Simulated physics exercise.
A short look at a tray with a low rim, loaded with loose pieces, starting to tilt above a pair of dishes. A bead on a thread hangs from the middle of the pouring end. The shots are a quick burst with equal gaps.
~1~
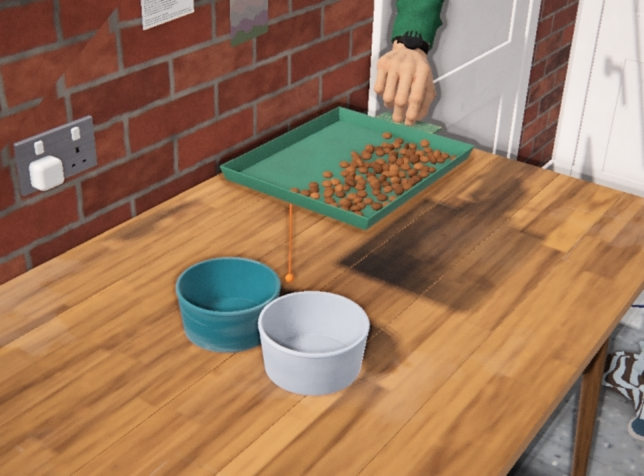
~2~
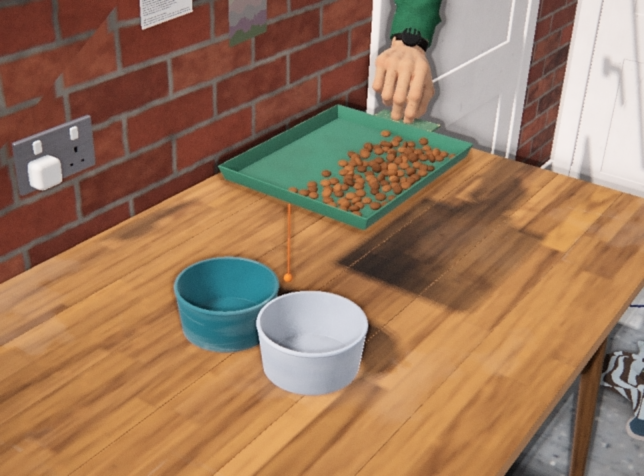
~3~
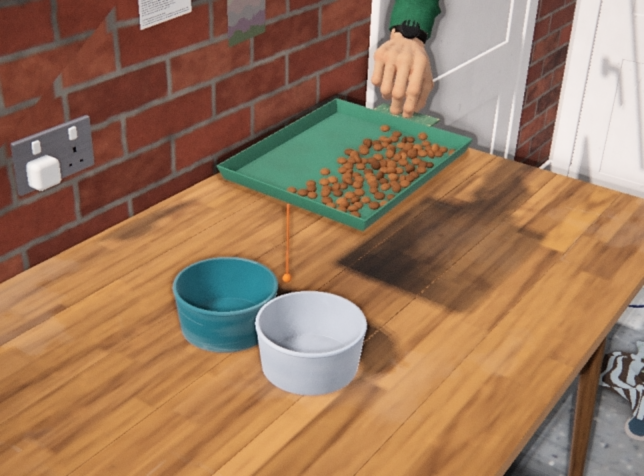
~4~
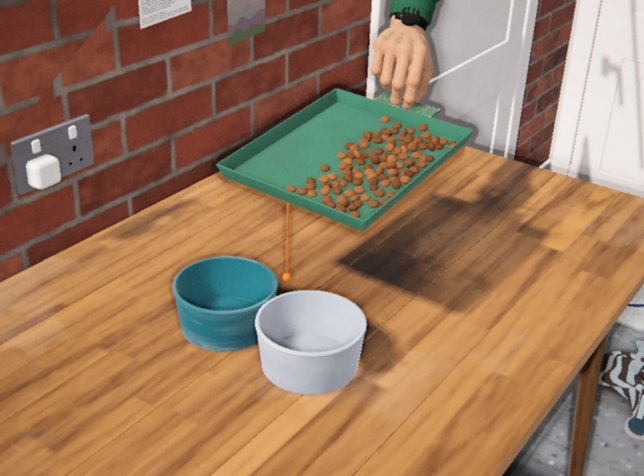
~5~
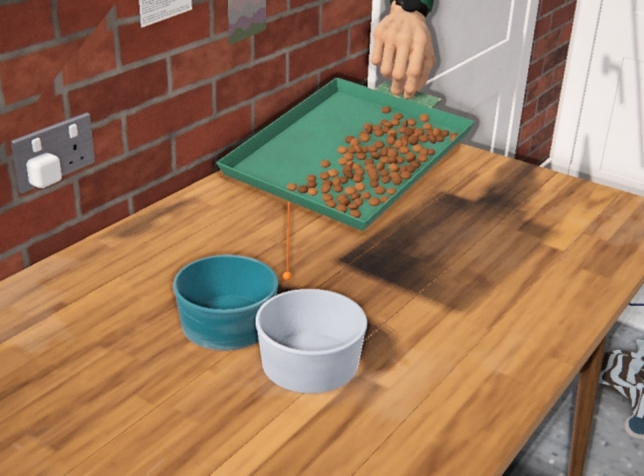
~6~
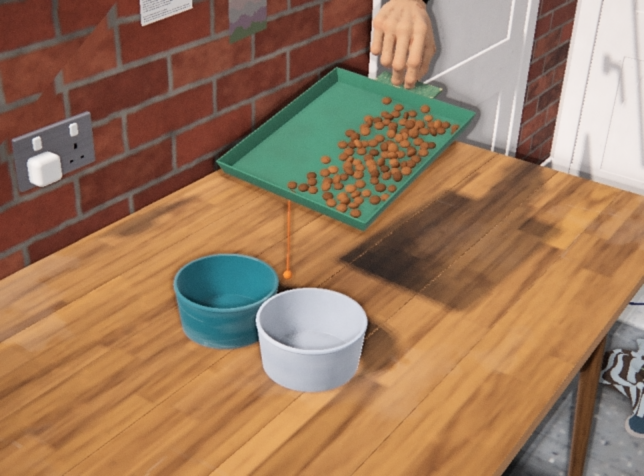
To begin with, a hand holds a green tray of small brown pieces almost still above a teal bowl and a pale grey bowl on a wooden table. Then the hand shifts slightly and the tray's far side rises gradually, steepening its slant toward the viewer, while the bowls stay in place.
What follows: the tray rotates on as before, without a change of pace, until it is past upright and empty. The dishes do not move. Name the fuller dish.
The right dish gets more.
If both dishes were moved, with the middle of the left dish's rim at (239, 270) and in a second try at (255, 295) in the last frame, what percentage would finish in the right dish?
The first gives 70 %, the second 80 %.
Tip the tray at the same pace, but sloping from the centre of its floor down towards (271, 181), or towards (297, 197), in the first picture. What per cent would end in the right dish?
First some 0, then 60 per cent.
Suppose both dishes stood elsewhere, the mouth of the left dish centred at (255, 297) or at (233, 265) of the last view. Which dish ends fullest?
First the right-hand dish, then right.
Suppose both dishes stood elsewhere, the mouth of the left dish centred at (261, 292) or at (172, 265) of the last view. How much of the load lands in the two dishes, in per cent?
Roughly 90 per cent, and 20 per cent.
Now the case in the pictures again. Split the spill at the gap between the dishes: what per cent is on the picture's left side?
Close to 0 per cent.
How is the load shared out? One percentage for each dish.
The left dish has 0 per cent, the right dish has 80.
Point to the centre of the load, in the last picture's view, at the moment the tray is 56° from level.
Roughly at (347, 193).
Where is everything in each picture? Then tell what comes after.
The first frame shows corners of the pouring end at (226, 166) and (366, 216), level; middle of the load at (387, 174), bits of dog kibble; left dish at (195, 324); right dish at (281, 365); bead on its thread at (290, 278).
The second frame shows corners of the pouring end at (225, 166) and (365, 216), level; middle of the load at (386, 173).
The third frame shows corners of the pouring end at (223, 165) and (364, 217), tipped barely, lowest at the right corner; middle of the load at (385, 170).
The fourth frame shows corners of the pouring end at (223, 164) and (363, 218), tipped a little, lowest at the right corner; middle of the load at (385, 165).
The fifth frame shows corners of the pouring end at (223, 162) and (363, 218), tipped a little, lowest at the right corner; middle of the load at (385, 160).
The sixth frame shows corners of the pouring end at (223, 160) and (363, 218), tipped a little, lowest at the right corner; middle of the load at (386, 155); left dish at (193, 320); right dish at (279, 362).
Soon, tray tipped steeply; all on the tray.
A while on, tray tipped right over; about a quarter on the tray; about half in the right dish; a small part outside both; a small part in the air.
Towards the end, tray tipped past a quarter turn; most in the right dish; a stray few in the left dish; a small part outside both.
Finally, tray tipped past a quarter turn; most in the right dish; a stray few in the left dish; a small part outside both.
